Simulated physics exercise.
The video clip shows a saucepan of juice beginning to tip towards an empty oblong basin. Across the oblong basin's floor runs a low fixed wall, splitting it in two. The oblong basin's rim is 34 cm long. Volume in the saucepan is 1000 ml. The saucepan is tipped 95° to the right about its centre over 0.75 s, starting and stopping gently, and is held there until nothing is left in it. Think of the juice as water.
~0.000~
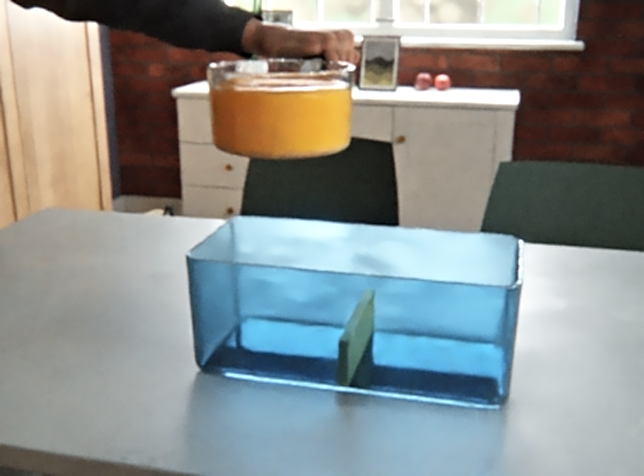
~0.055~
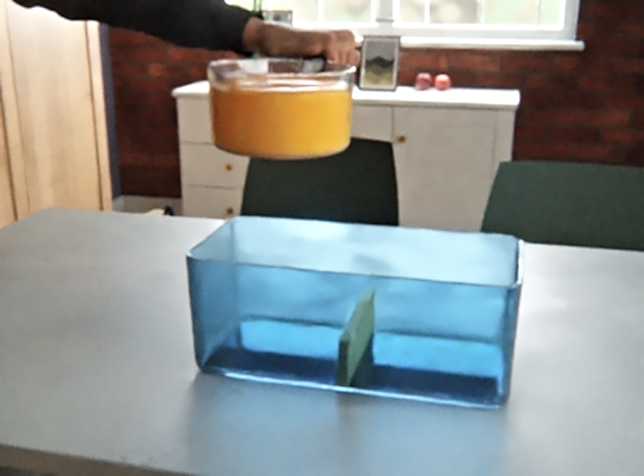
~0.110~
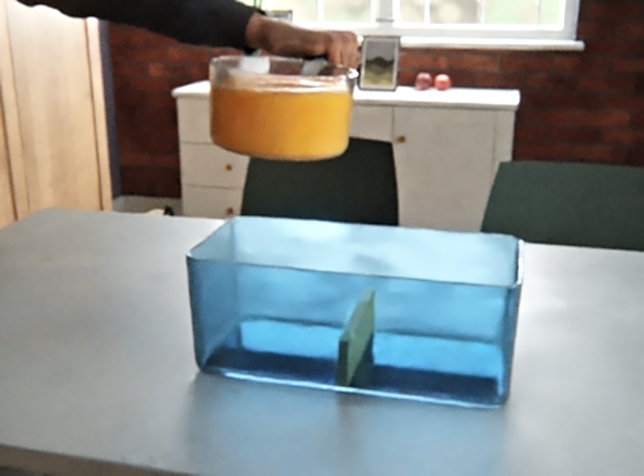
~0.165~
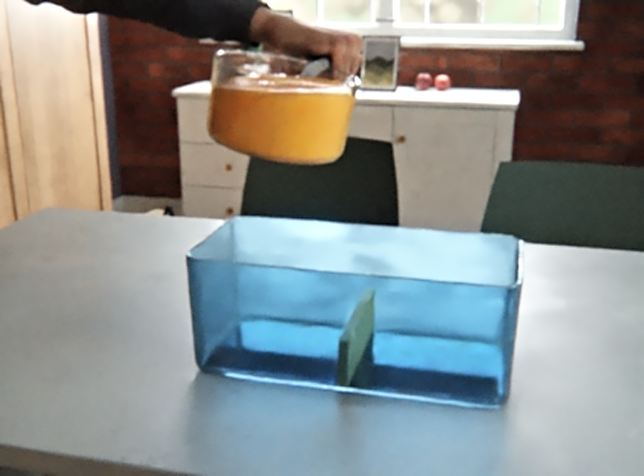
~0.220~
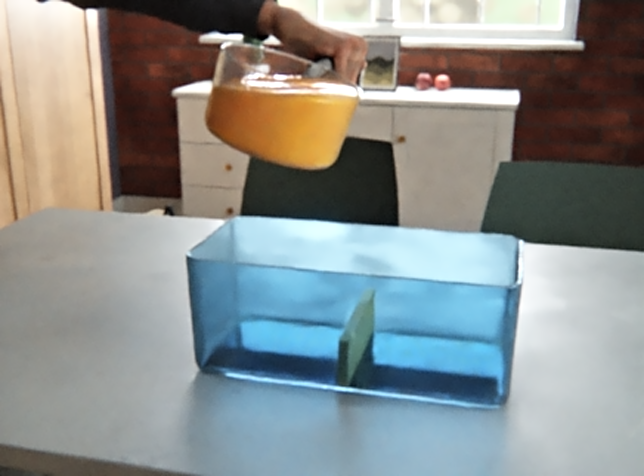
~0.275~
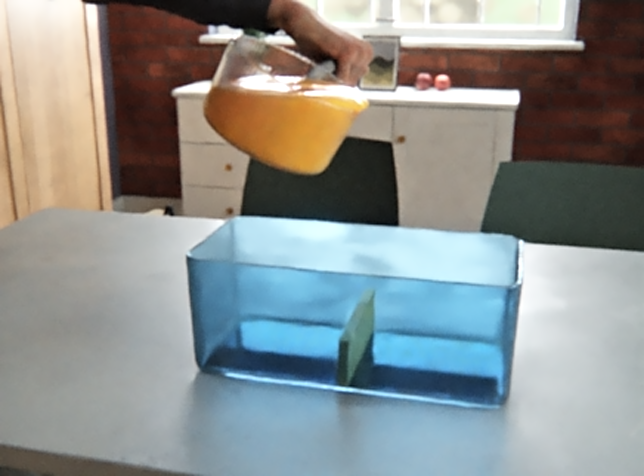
In a kitchen, a hand tilts a saucepan of orange juice rightward above a blue basin.
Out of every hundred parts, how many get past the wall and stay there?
About 92 out of 100.
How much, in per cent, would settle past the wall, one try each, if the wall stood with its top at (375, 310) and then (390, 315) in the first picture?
The first gives near 85 per cent and the second near 65 per cent.
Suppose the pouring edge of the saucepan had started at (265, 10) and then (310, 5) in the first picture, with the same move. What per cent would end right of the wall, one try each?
Roughly 35 per cent the first time and 80 per cent the second.
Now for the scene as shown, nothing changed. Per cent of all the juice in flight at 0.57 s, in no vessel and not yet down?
Close to 38 in a hundred.
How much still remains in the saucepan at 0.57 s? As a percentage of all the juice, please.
Roughly 44 per cent.
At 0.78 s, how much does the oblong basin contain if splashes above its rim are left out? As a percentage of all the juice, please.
78 per cent or thereabouts.
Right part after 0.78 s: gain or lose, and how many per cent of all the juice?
It goes higher by about 16 %.
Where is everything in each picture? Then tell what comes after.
In the first frame, it leans 0°; its right rim is at (351, 71); the juice meets the walls at (219, 82) and (349, 86); the oblong basin's rim runs from (210, 237) to (521, 262); the wall's top is at (358, 313).
In the second frame, it leans 1°; its right rim is at (352, 72); the juice meets the walls at (219, 82) and (350, 86).
In the third frame, it leans 5°; its right rim is at (354, 77); the juice meets the walls at (220, 81) and (352, 88).
In the fourth frame, it leans 11°; its right rim is at (356, 86); the juice meets the walls at (221, 81) and (354, 89).
In the fifth frame, it leans 19°; its right rim is at (358, 97); the juice meets the walls at (221, 82) and (358, 92).
In the sixth frame, it leans 28°; its right rim is at (359, 110); the juice meets the walls at (219, 83) and (355, 99); 2 per cent is over the edge.
By 0.57 s the tilt is 82° and 43 per cent is still to pour, 0 is left of the wall and 18 right of it.
By 0.78 s the tilt is 95° and 13 per cent is still to pour, 2 is left of the wall and 75 right of it.
By 1.01 s the tilt is 95° and 3 per cent is still to pour, 6 is left of the wall and 87 right of it.
By 1.25 s the tilt is 95° and 1 per cent is still to pour, 6 is left of the wall and 92 right of it.
At rest 7 per cent lies left of the wall, 92 right of it and 1 outside.
